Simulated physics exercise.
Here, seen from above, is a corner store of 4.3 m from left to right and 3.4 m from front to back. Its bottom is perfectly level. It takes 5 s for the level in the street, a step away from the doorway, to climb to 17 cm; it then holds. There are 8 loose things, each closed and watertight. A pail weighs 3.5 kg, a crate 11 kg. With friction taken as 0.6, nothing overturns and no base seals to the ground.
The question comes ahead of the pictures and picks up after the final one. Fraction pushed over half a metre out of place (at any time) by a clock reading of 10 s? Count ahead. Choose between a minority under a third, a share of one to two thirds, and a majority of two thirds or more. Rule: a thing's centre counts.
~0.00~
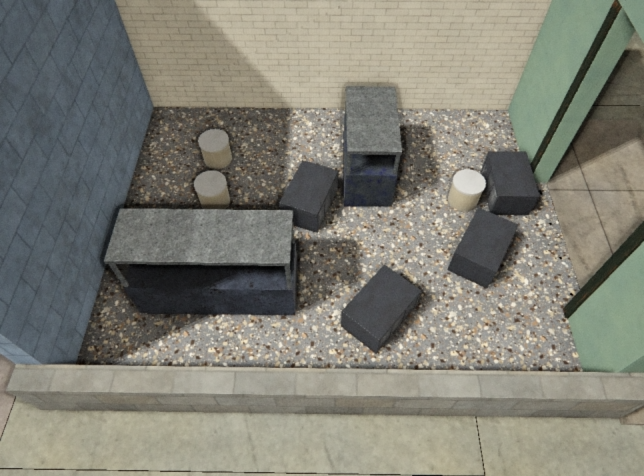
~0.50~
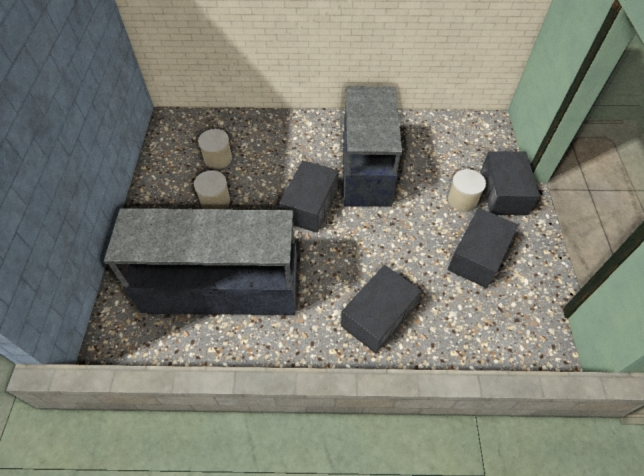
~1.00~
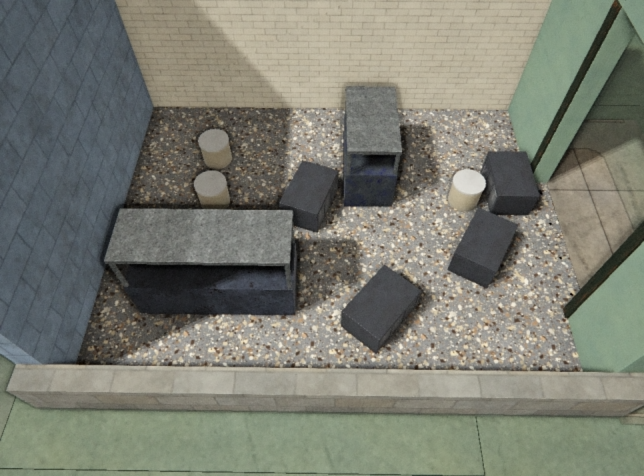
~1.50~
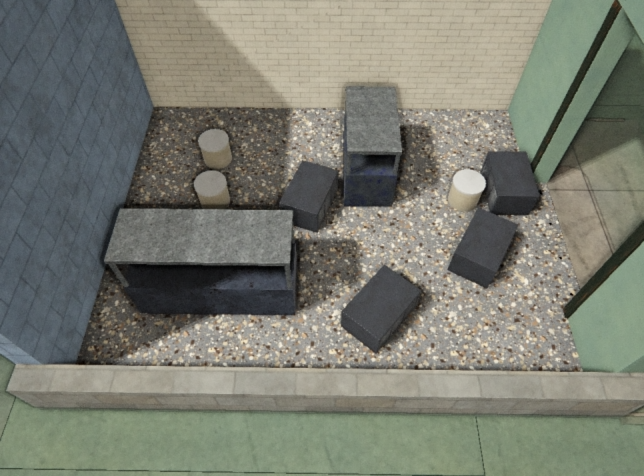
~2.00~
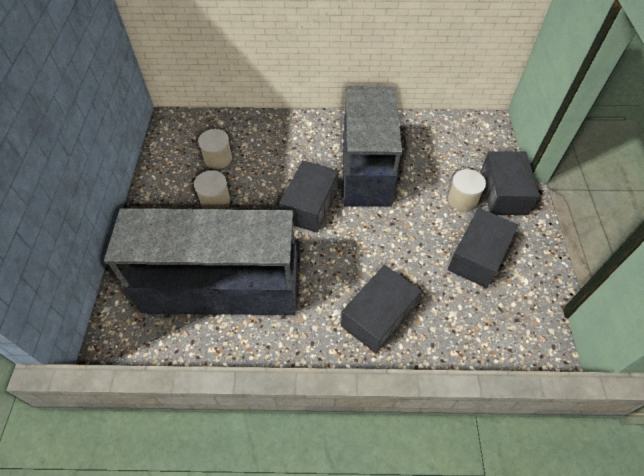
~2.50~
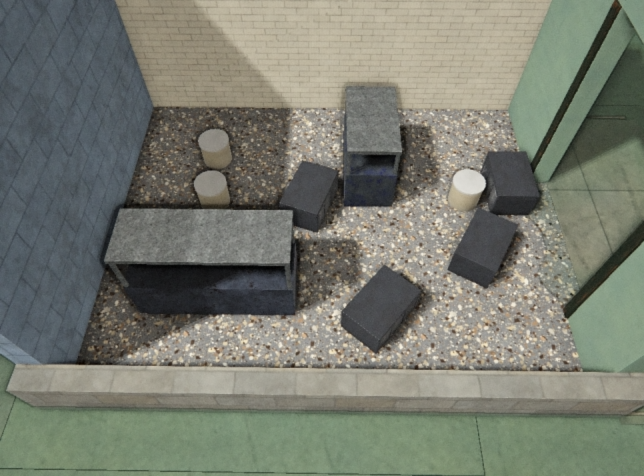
A majority of two thirds or more.
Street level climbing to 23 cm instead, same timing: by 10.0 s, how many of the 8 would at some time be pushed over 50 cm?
It would come to 8 of them.
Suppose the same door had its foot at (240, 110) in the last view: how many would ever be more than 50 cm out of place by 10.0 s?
Then the count would be 5.
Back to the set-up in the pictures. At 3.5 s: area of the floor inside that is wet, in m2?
About 0.5 m2 is covered.
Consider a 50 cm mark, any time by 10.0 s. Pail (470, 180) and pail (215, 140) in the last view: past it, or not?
First farther, then not as far.
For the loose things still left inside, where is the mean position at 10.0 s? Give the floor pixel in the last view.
About (263, 187).
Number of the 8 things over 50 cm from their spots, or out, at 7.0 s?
4.
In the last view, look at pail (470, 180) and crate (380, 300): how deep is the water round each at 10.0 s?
Depth approx. 7 cm / 12 cm.
After 3.5 s 0 of 8 are over 50 cm from their spots; 0 afloat.
After 4.5 s 0 of 8 are over 50 cm from their spots; 0 afloat.
After 7.0 s 4 of 8 are over 50 cm from their spots; 4 afloat.
After 10.0 s 5 of 8 are over 50 cm from their spots, and 6 have been at some point; 7 afloat.
